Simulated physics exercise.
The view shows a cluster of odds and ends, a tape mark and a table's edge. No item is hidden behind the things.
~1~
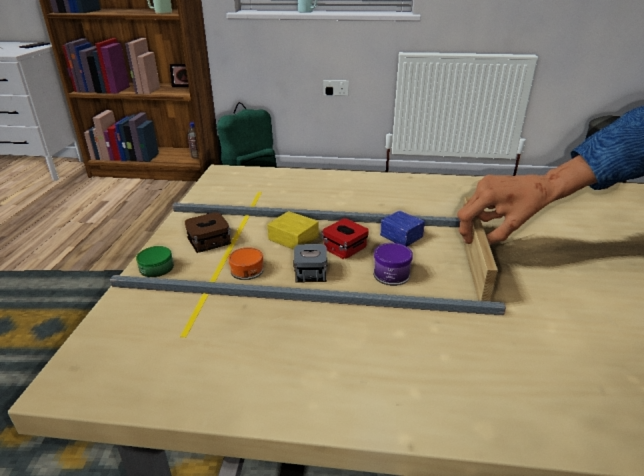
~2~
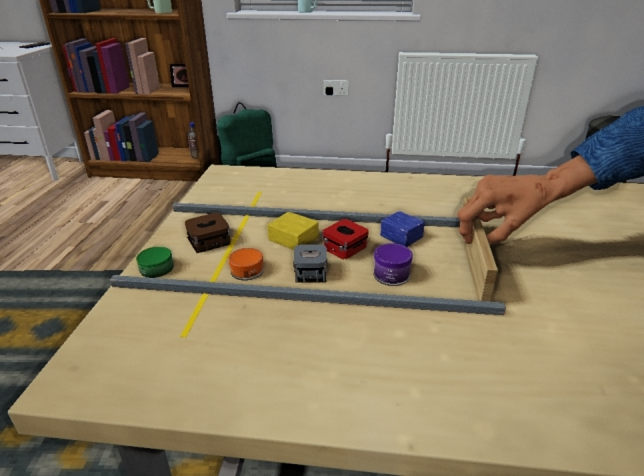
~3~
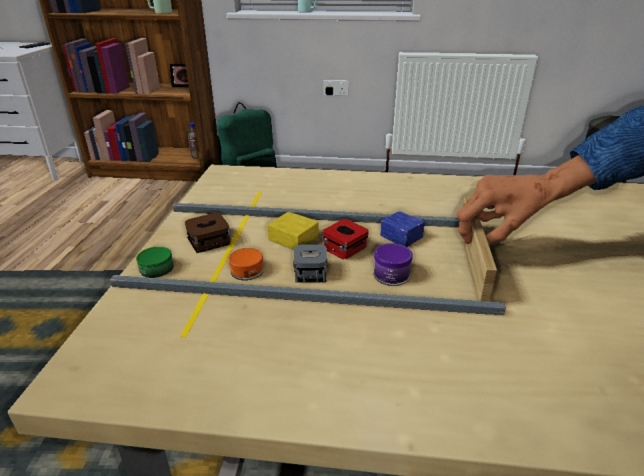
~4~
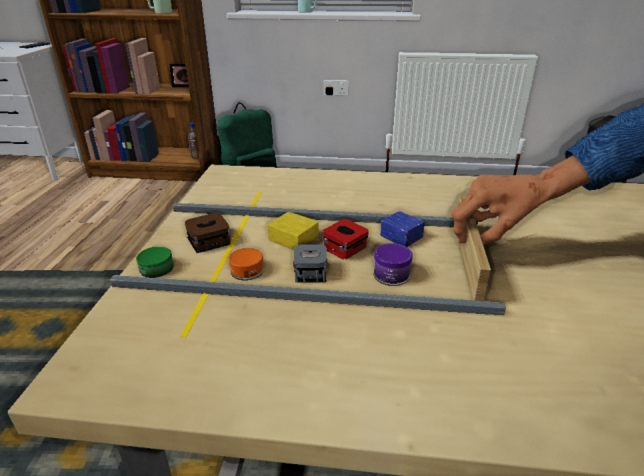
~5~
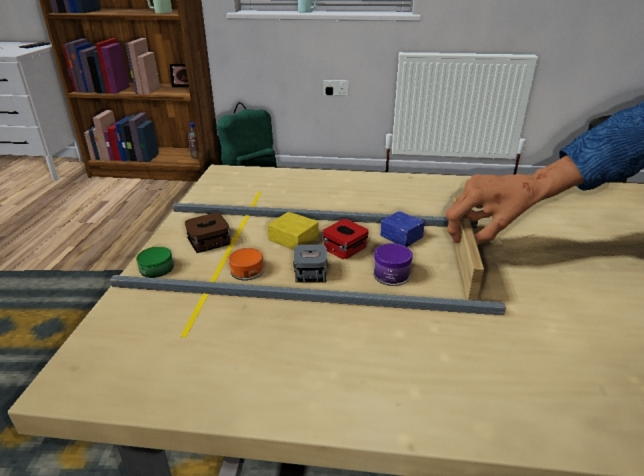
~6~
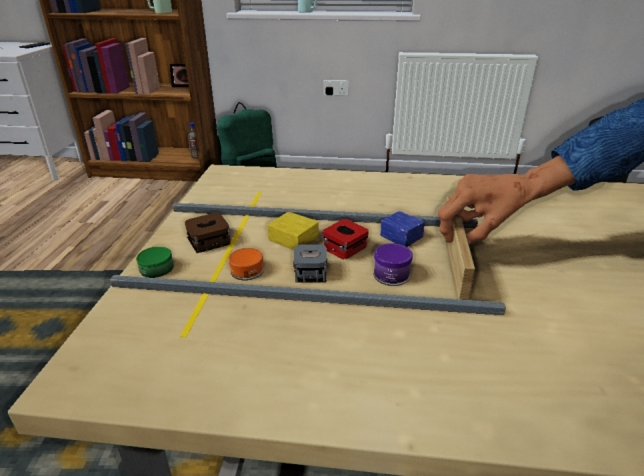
The clip opens on small coloured tubs and cases lying between two grey rails on a wooden table, with a hand holding an upright board at the right. The board stays still at first, then the hand slides it slightly left along the rails, while the objects and yellow tape line remain unmoved.
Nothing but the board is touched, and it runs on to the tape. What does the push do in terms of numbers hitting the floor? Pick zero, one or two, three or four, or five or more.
It sends one or two to the floor.
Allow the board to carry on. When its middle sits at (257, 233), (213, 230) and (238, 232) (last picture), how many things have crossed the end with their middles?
The counts would come out as 0, 2 and 1.
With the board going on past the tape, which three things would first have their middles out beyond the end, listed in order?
They are the green tub, then the orange pot, then the brown case.
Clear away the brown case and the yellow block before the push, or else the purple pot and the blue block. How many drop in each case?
Fallen: 1 in the first try, 0 in the other.
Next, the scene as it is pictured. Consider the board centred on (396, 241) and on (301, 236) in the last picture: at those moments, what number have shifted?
2, then 6.
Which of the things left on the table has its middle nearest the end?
The orange pot.
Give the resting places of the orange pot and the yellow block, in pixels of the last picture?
One ends up near (133, 265) and the other near (191, 224).
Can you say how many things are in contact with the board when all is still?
I count 3 of them.
A little later, none off yet; green tub at rest near (155, 262); brown case at rest near (208, 232); orange pot at rest near (246, 264).
When it is over, the number that fall off is one or two; down, green tub.
